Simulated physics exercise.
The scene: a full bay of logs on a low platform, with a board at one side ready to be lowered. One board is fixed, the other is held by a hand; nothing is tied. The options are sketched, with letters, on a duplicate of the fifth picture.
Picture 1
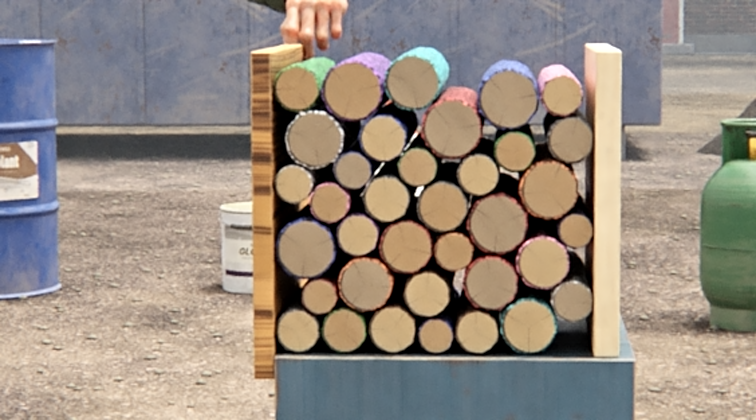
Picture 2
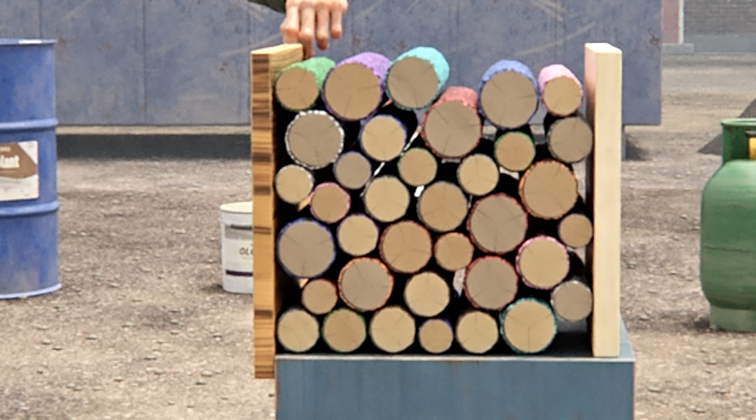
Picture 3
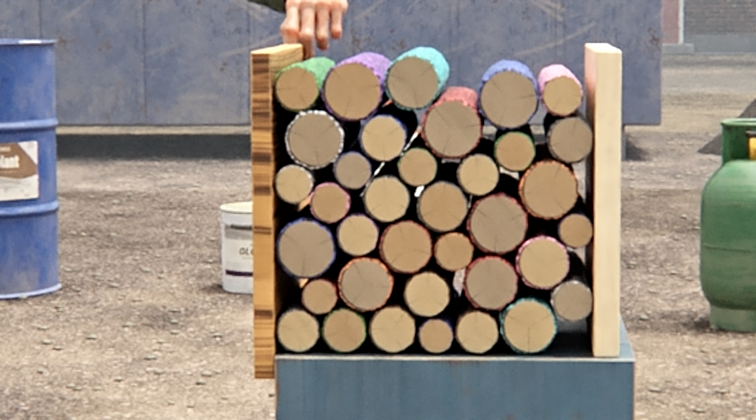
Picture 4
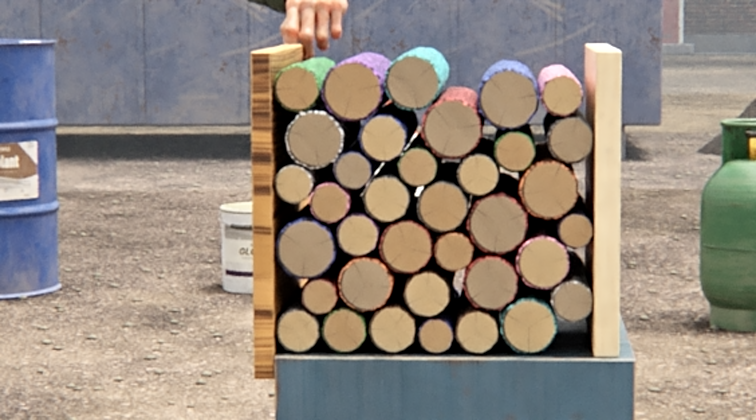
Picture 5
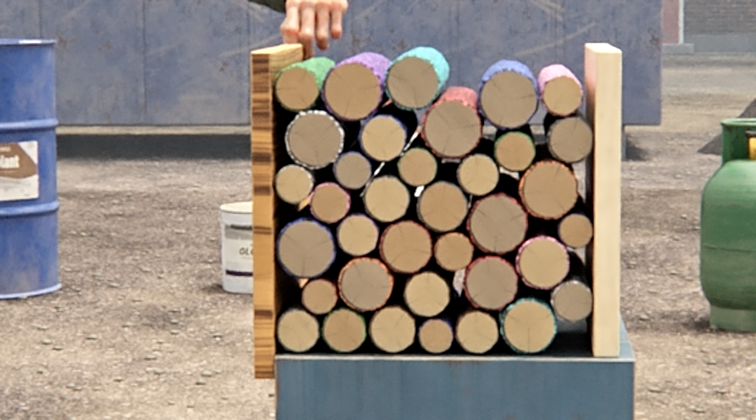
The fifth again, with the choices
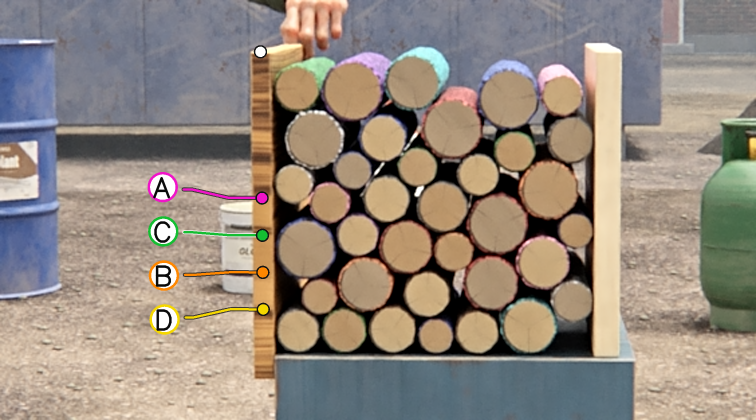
Nothing visibly moves, neither the stacked logs nor the hand resting atop the left board, as a still camera faces a gravelly outdoor yard straight on. The logs show pale round ends, with green, purple, teal, blue and pink bark along the top, between two upright wooden boards on a blue-grey platform. A blue drum and white bucket stand left, a green gas cylinder right, all motionless throughout.
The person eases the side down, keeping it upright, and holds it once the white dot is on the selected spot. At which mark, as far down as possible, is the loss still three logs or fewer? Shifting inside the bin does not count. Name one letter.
Mark A is as low as it can go.
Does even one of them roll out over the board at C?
Yes, at C.
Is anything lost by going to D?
Yes, at D.
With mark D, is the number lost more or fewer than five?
It loses more than five.
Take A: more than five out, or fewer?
At A, fewer than five.
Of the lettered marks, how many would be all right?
The number is one.
On the marked copy, A at (262, 198); B at (262, 273); C at (262, 235); D at (263, 310); the white dot at (260, 52).
Taking A. A third of the way, top of the board (273, 119).
Two thirds of the way, top of the board (273, 195).
When it is over, top of the board (273, 197), one out over the board.
As for the rest, B more than three out over the board; C more than three out over the board; D more than three out over the board.
